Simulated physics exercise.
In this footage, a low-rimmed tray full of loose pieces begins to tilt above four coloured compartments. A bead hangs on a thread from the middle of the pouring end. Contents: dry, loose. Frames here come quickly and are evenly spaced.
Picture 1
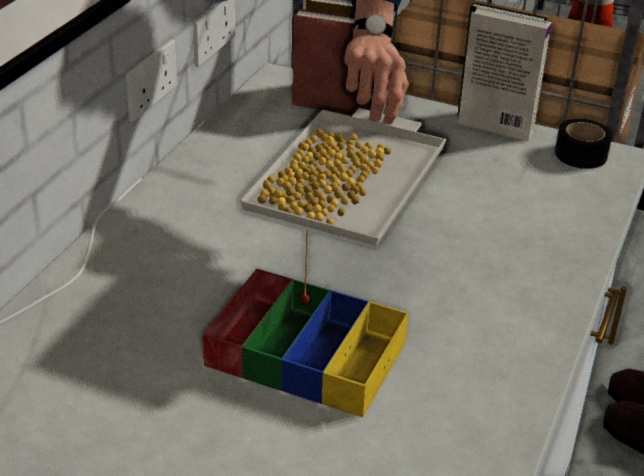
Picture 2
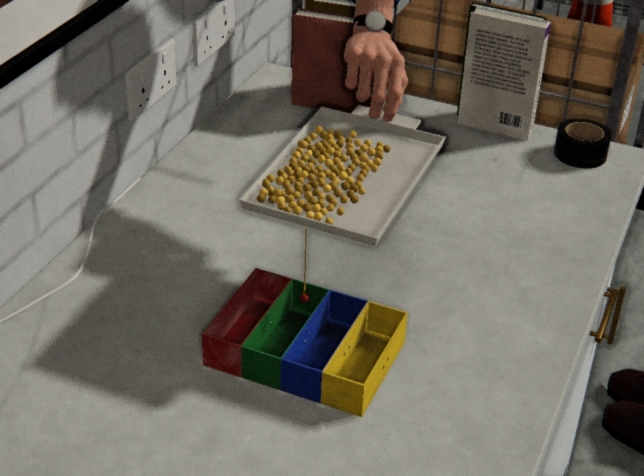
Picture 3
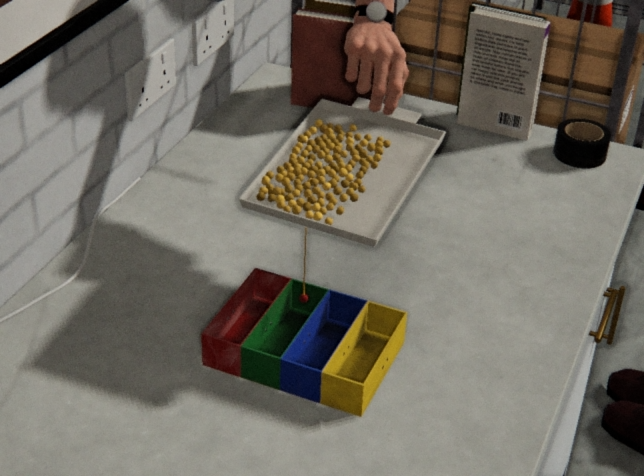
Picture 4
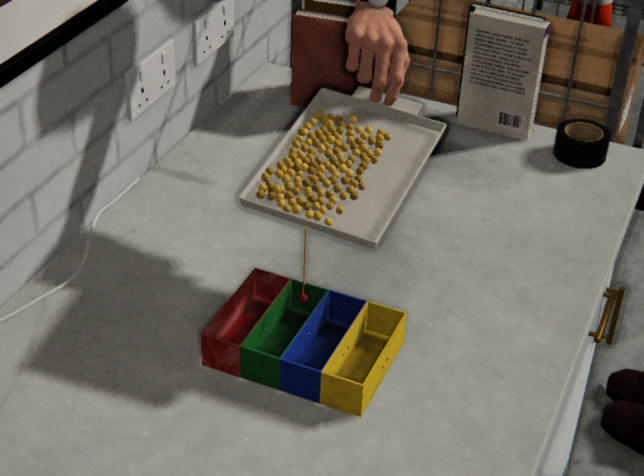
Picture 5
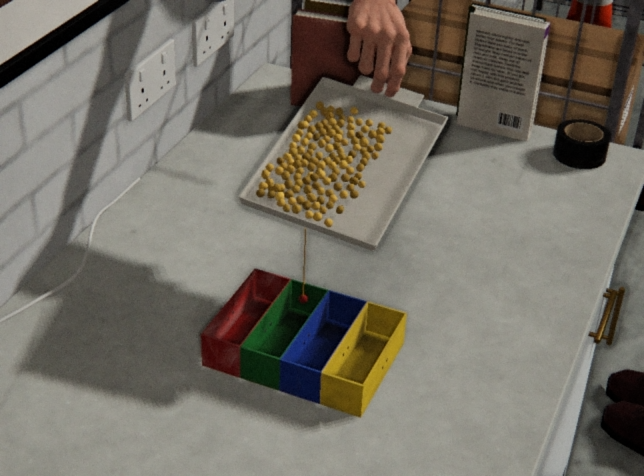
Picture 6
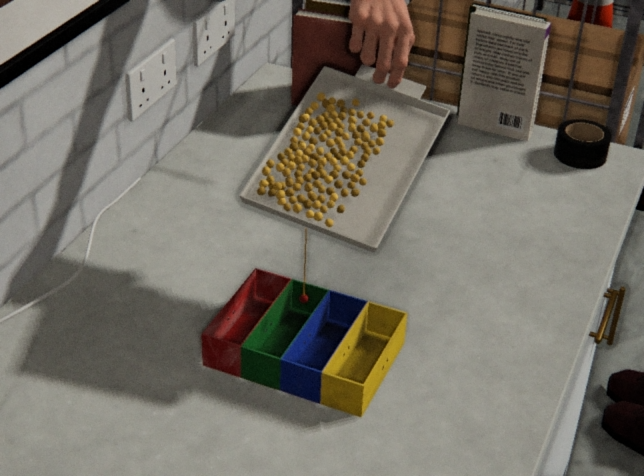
On a pale countertop, a hand at the far end of a tray of small yellow balls slowly tilted it, its front right corner dipping slightly, above red, green, blue and yellow compartments.
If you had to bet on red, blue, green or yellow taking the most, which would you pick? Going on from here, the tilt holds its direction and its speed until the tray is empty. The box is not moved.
I would pick yellow.
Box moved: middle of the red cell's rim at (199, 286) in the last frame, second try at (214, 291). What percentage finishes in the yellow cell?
30 %, then 30 %.
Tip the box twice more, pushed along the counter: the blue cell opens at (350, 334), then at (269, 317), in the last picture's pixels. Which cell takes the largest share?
In order of the tries: The blue one and the yellow one.
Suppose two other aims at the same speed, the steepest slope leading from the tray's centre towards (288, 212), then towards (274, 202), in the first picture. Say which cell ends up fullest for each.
Red; that red cell.
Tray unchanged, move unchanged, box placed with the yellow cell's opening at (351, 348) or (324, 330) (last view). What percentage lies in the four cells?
Roughly 90 %, then roughly 50 %.
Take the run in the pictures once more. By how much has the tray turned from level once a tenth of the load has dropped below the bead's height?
That happens at around 110°.
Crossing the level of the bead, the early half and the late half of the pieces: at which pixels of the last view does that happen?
At (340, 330) for the first part, then at (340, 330) for the others.
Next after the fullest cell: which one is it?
The cell in blue.
Shortly afterwards, tray tipped steeply; the whole lot on the tray.
Next, tray tipped past a quarter turn; all but a few on the tray; only a few in the yellow cell; only a few in the green cell.
Some moments later, tray tipped past a quarter turn; near half in the yellow cell; near a third in the blue cell; near a quarter in the green cell; only a few falling or outside the box.
In the end, tray tipped past a quarter turn; near half in the yellow cell; near a third in the blue cell; near a quarter in the green cell; none at all in the red cell; only a few outside the box.
